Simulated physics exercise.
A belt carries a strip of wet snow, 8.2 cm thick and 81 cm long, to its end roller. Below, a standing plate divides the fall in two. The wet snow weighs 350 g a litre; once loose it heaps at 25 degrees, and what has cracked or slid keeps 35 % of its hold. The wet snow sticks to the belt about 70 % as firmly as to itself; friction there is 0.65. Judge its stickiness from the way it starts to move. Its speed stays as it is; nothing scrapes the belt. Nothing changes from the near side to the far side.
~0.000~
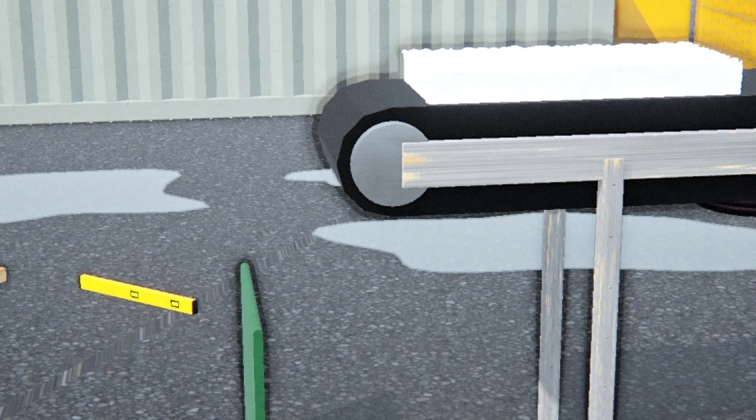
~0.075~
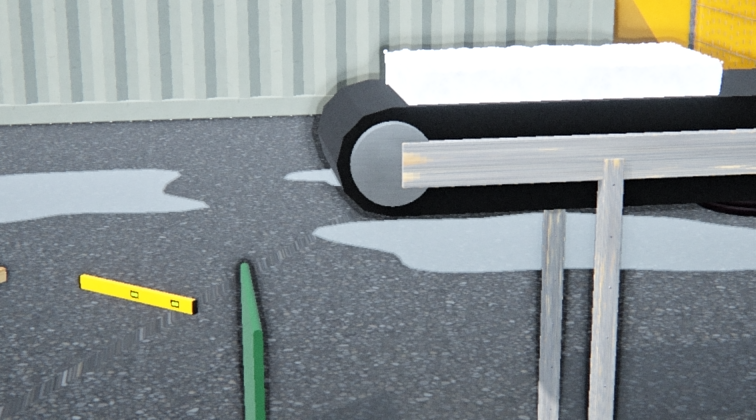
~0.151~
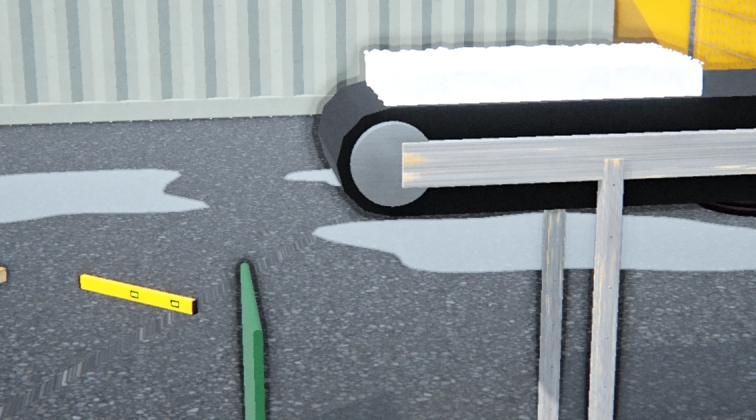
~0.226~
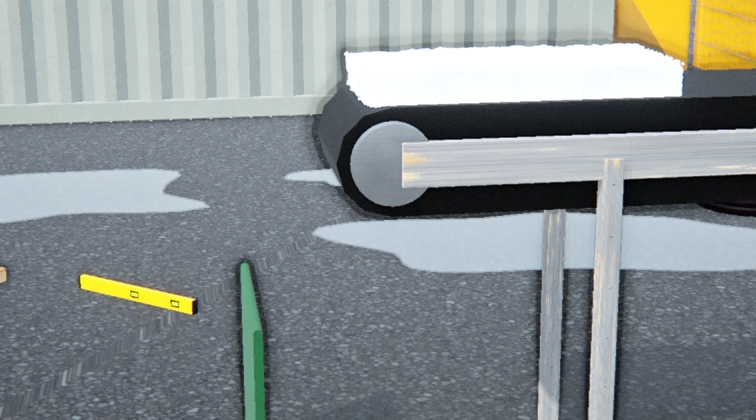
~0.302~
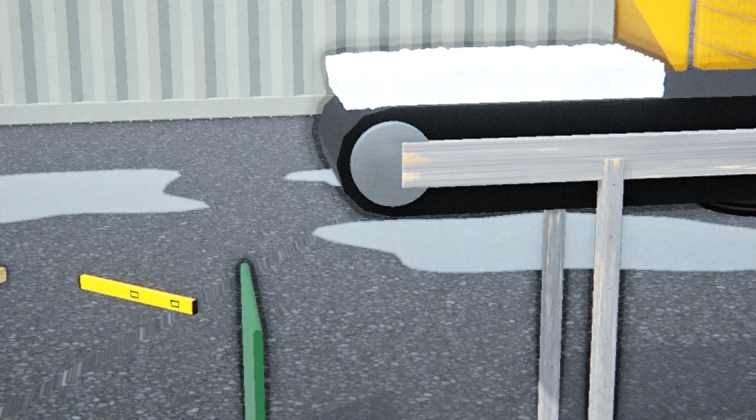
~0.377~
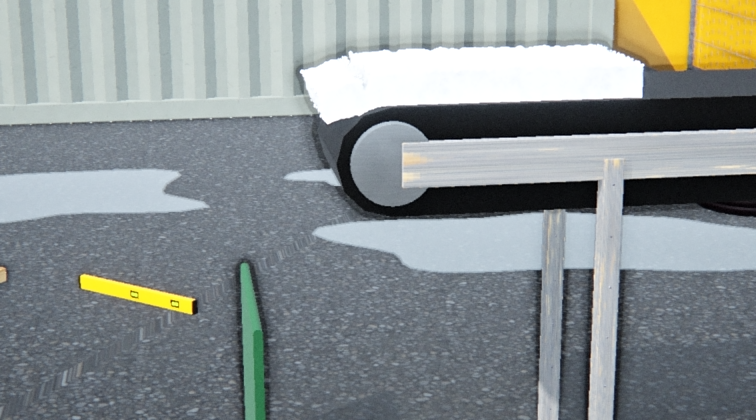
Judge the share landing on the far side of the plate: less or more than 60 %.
Expect less than 60 %.
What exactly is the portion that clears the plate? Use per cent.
Near 25 %.
After 0.69 s, 0 % is beyond the plate's line.
After 1.06 s, 9 % is beyond the plate's line.
After 1.43 s, 18 % is beyond the plate's line.
After 1.80 s, 26 % is beyond the plate's line.
After 3.09 s, at the end, 25 % is beyond the plate's line.
